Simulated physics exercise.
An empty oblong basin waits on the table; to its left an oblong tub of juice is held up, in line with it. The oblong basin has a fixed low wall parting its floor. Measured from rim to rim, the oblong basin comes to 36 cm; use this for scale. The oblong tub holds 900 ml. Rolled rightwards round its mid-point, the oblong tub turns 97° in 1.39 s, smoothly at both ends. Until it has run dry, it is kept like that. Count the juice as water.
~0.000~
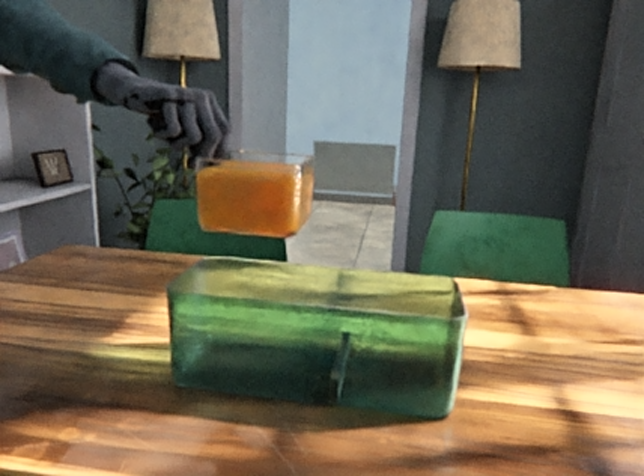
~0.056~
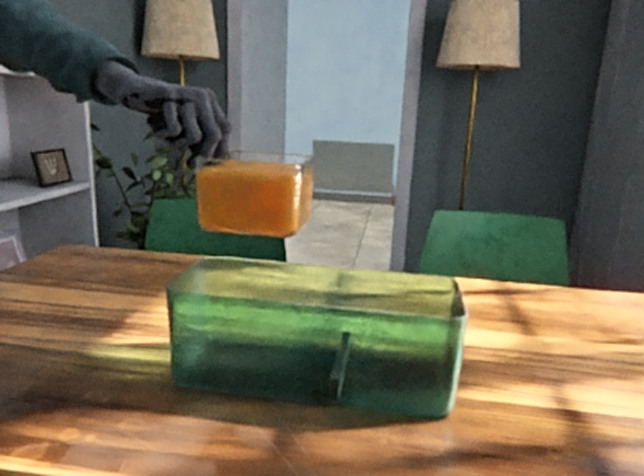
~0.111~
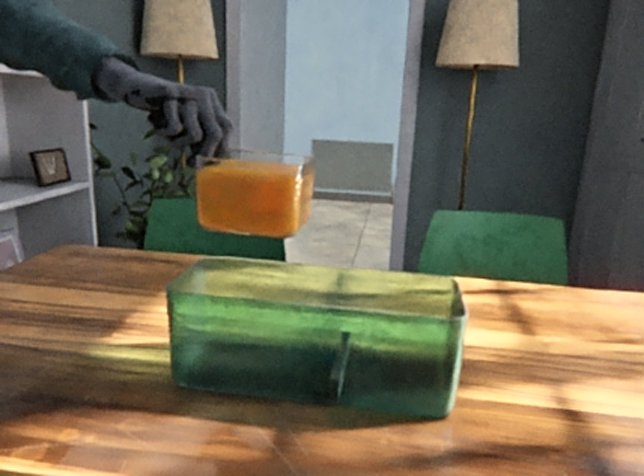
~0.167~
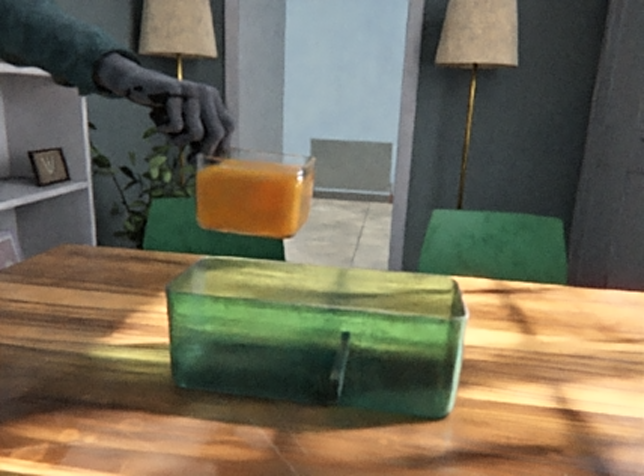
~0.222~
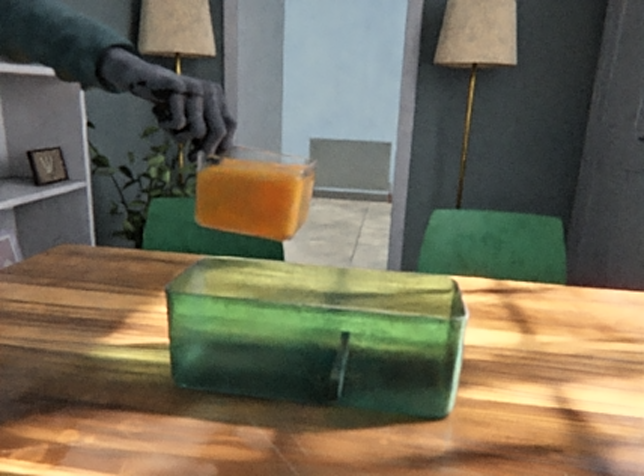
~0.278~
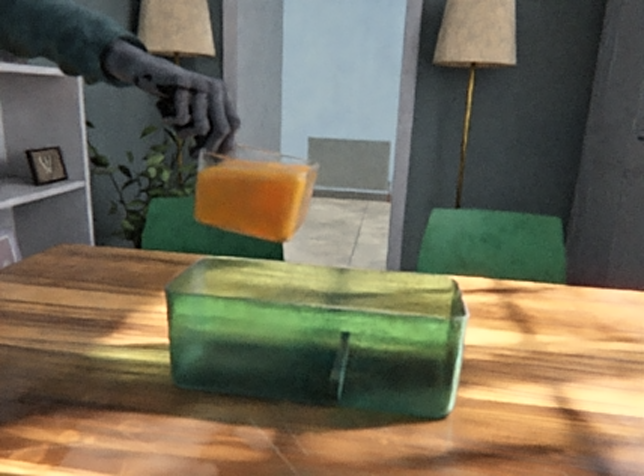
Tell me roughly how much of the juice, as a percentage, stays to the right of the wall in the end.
Around 60 per cent stays on the right.
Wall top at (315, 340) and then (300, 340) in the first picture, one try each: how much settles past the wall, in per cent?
Result: 95 per cent, then 95 per cent.
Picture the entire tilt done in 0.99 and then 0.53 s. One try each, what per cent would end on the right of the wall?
In order, 55 and 50 per cent.
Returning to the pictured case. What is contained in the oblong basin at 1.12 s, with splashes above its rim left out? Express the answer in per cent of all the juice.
It works out near 72 per cent.
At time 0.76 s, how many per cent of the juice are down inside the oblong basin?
About 12 per cent.
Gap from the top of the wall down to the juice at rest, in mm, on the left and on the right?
Roughly 20 mm on the left side and roughly 4 mm on the right.
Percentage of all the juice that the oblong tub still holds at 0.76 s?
68 %.
Then, 0.76 s in, the tilt is 56° and 68 per cent is still to pour, 1 is left of the wall and 10 right of it.
Then, 1.12 s in, the tilt is 88° and 19 per cent is still to pour, 9 is left of the wall and 63 right of it.
Then, 1.49 s in, the tilt is 97° and 3 per cent is still to pour, 31 is left of the wall and 64 right of it.
Then, 1.89 s in, the tilt is 97° and 0 per cent is still to pour, 39 is left of the wall and 60 right of it.
Finally, 40 per cent lies left of the wall, 60 right of it and 0 outside.
